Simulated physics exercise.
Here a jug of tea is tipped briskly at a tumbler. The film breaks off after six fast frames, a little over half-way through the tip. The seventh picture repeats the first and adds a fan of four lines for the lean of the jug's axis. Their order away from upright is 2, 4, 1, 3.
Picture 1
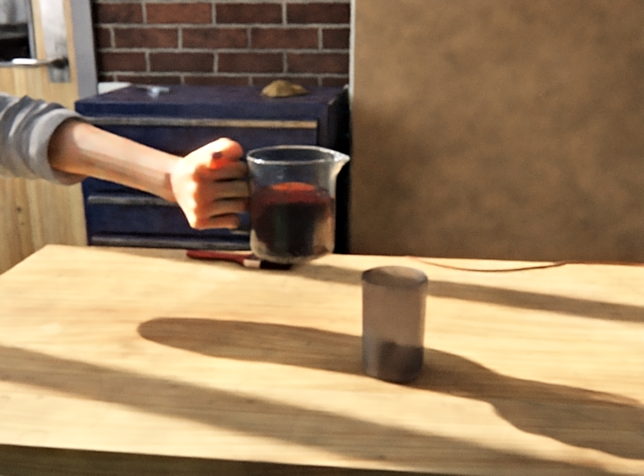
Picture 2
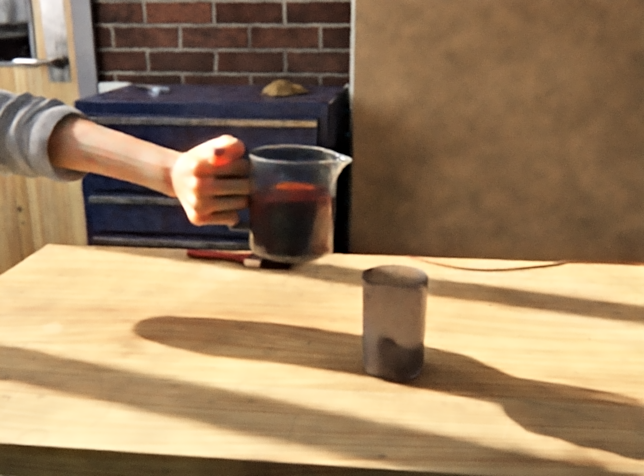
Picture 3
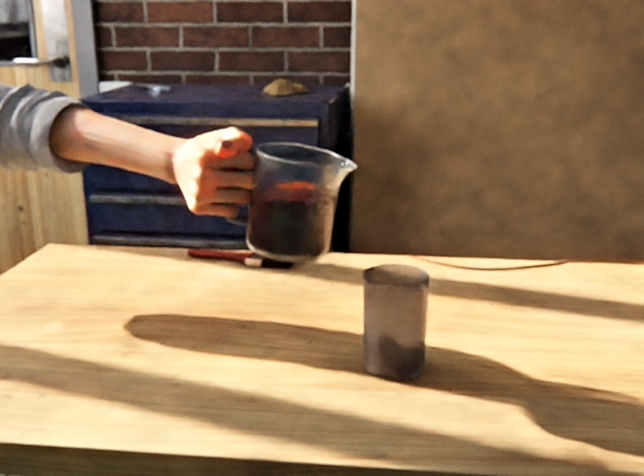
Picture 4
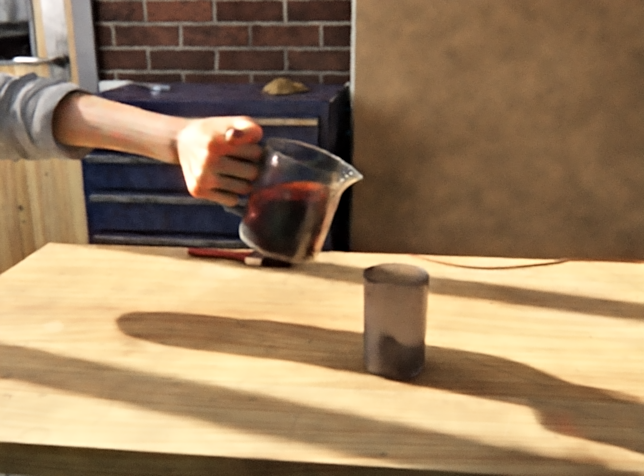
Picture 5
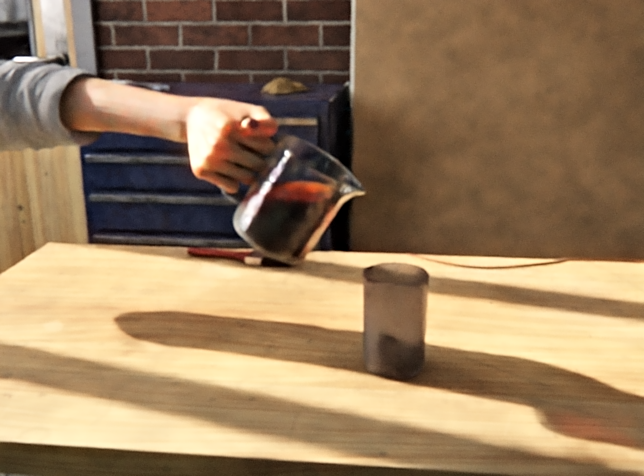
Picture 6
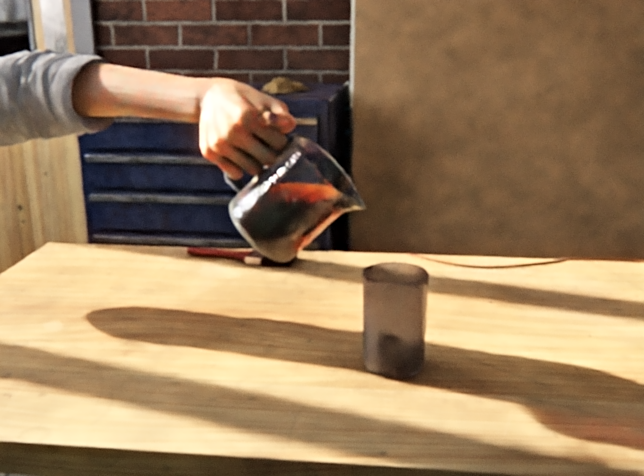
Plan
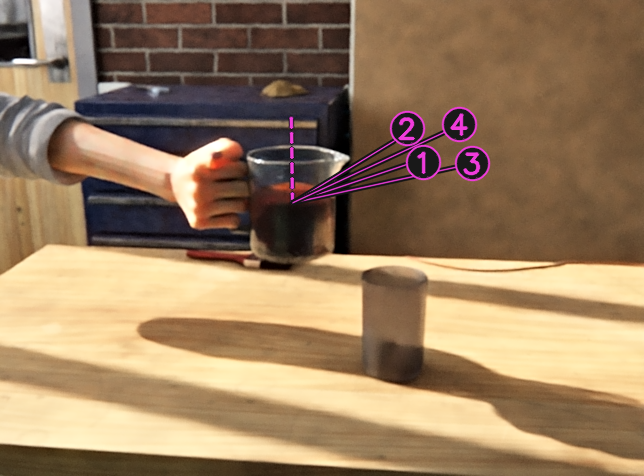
A hand tilting a glass jug of dark reddish tea steeply to the right above a wooden table with a tumbler.
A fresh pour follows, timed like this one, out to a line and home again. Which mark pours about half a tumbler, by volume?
Tilt 1.
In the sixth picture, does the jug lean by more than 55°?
No.
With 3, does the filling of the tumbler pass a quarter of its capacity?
Yes, it does.
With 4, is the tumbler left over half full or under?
Under half.
On the marked copy, 1 at (406, 164); 2 at (394, 140); 3 at (455, 167); 4 at (444, 132).
Choosing 1, the tumbler ends with about 49 % of what it can hold.
Choosing 2, the tumbler ends with about 23 % of what it can hold.
Choosing 3, the tumbler ends with about 62 % of what it can hold.
Choosing 4, the tumbler ends with about 36 % of what it can hold.
